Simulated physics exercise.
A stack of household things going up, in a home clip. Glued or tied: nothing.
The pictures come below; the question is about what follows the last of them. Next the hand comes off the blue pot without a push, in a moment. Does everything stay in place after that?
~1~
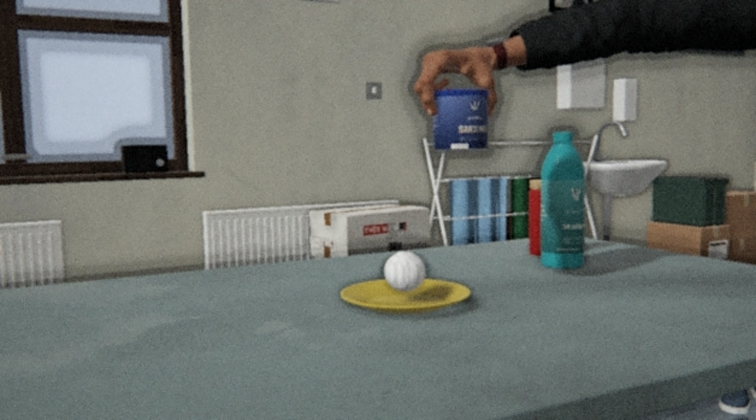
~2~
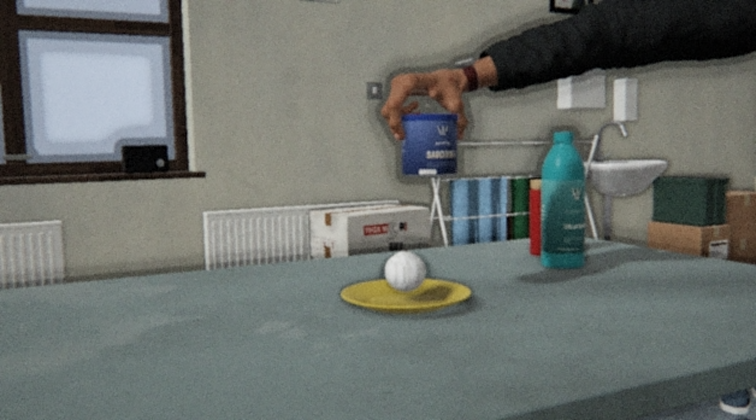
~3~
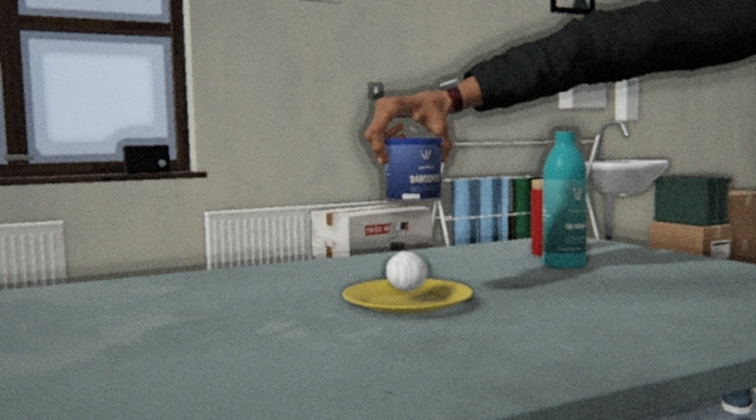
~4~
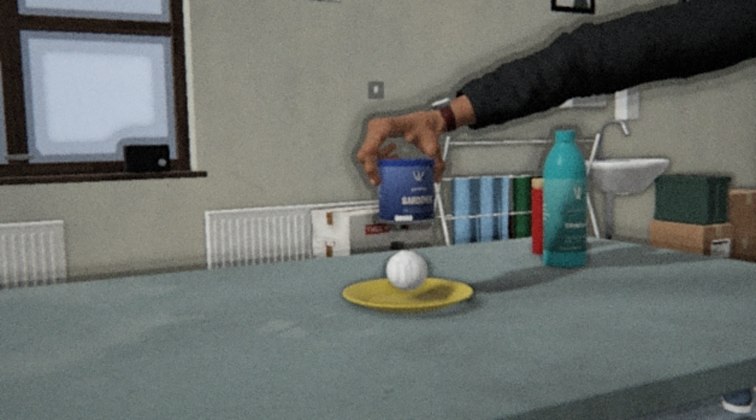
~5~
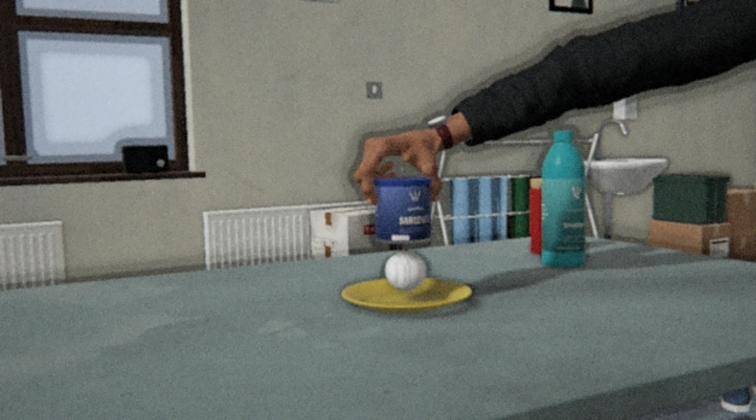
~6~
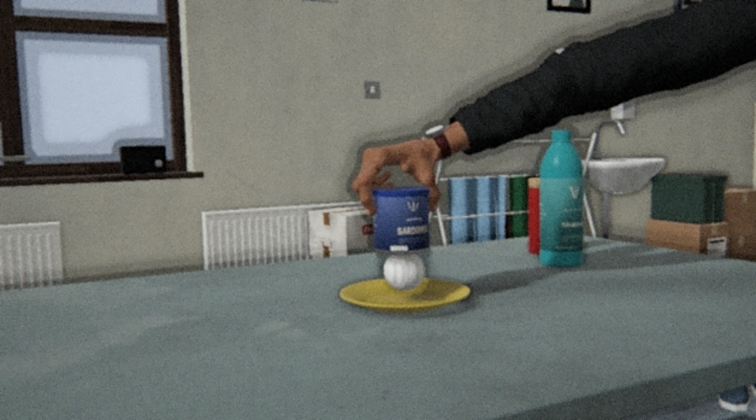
No - most likely the pile cannot bear the load.
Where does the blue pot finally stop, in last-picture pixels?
Look around (254, 292) in the final frame.
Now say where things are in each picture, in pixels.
The first picture shows coming down; blue pot (461, 122); white onion (405, 271).
The second picture shows coming down; blue pot (430, 146); yellow plate (406, 298).
The third picture shows coming down; blue pot (413, 169); white onion (407, 271).
The fourth picture shows coming down; blue pot (407, 190); yellow plate (408, 297).
The fifth picture shows coming down; blue pot (403, 210); white onion (406, 270).
The sixth picture shows in place under the hand; blue pot (401, 220); yellow plate (405, 297).
Then, 0.50 s later than the last frame, blue pot tilted by 46° near (371, 236).
Then, 0.70 s later than the last frame, blue pot now fallen.
Then, 0.90 s later than the last frame, things are still on the move.
Then, 2.00 s later than the last frame, nothing new.
When it is over, fallen, blue pot; the other 4 as before. End places, in pixels of the last picture, blue pot near (254, 293). The pile gives way.
